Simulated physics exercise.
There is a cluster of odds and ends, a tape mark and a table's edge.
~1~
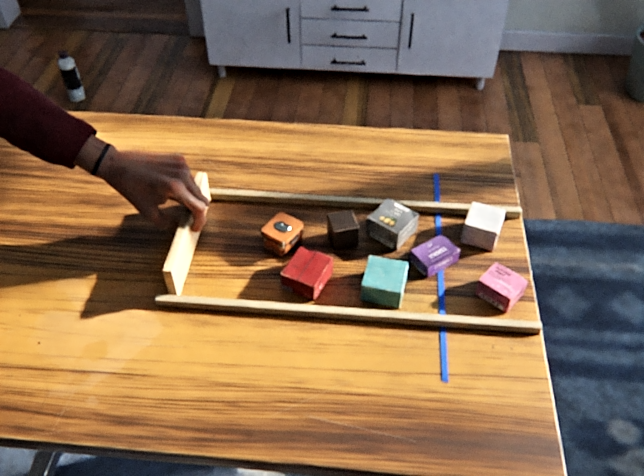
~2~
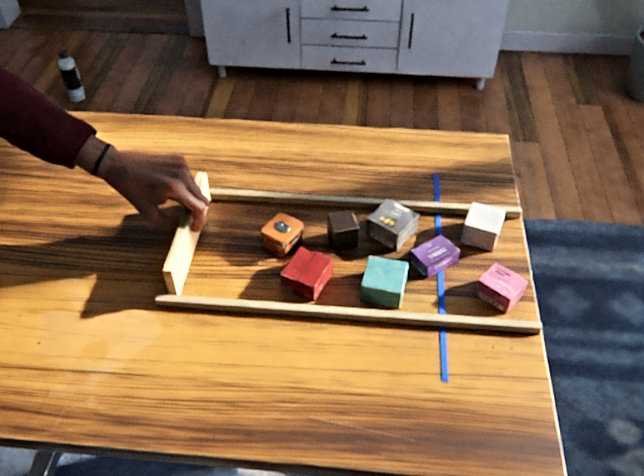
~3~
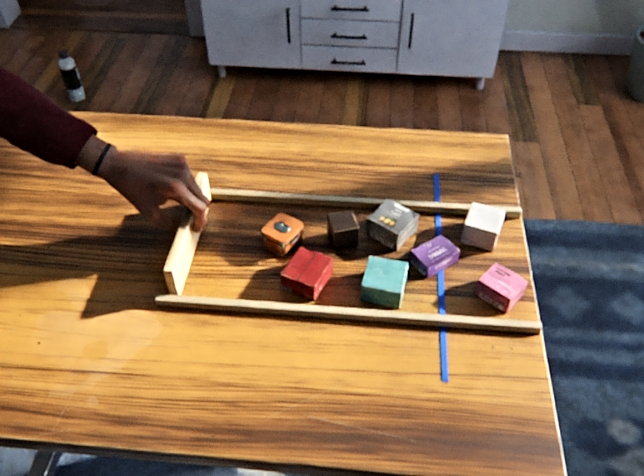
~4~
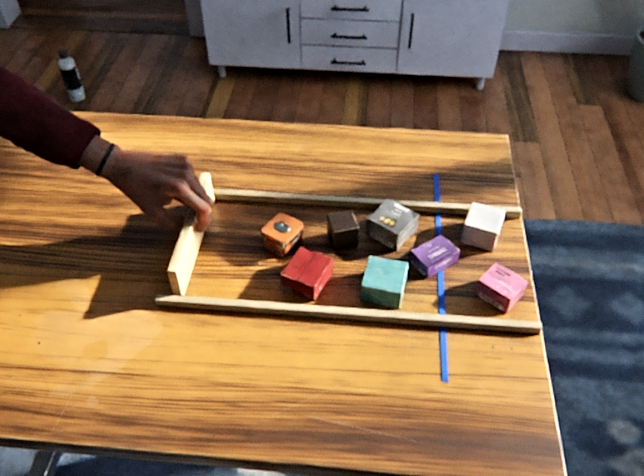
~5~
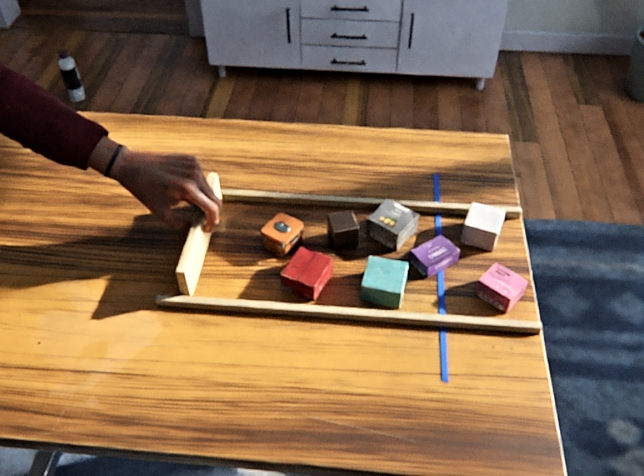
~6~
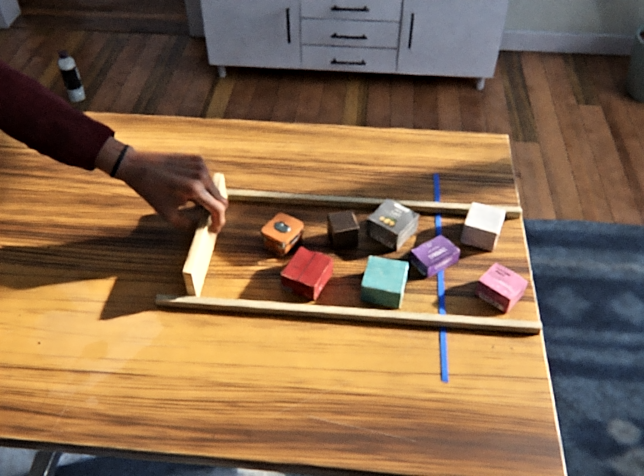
A hand held a wooden board still between two rails on a table, then slid it slightly right toward a cluster of colourful blocks, which stayed put around a strip of blue tape.
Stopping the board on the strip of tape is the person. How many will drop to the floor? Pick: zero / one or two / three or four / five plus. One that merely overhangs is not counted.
That comes to one or two.
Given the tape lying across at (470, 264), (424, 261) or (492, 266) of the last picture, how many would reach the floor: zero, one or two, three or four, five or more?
Taking the tapes one after another, the count is three to four, then one to two, then 5 or more.
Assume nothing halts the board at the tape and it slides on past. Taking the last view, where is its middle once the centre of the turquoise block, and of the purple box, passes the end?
Its middle is around (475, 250) and around (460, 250).
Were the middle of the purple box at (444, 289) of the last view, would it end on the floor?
Here it goes off.
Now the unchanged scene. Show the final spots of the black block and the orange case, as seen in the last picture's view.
The black block settles near (484, 241); as for the orange case, near (455, 242).
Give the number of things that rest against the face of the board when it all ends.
It adds up to 2.
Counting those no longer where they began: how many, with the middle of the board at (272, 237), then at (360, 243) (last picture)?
Tally: First 1; then 6.
Soon after, none off yet; pink box at rest near (501, 288); white block at rest near (483, 226); purple box at rest near (434, 256).
At rest, the number that fall off is one or two; fallen, white block and pink box.
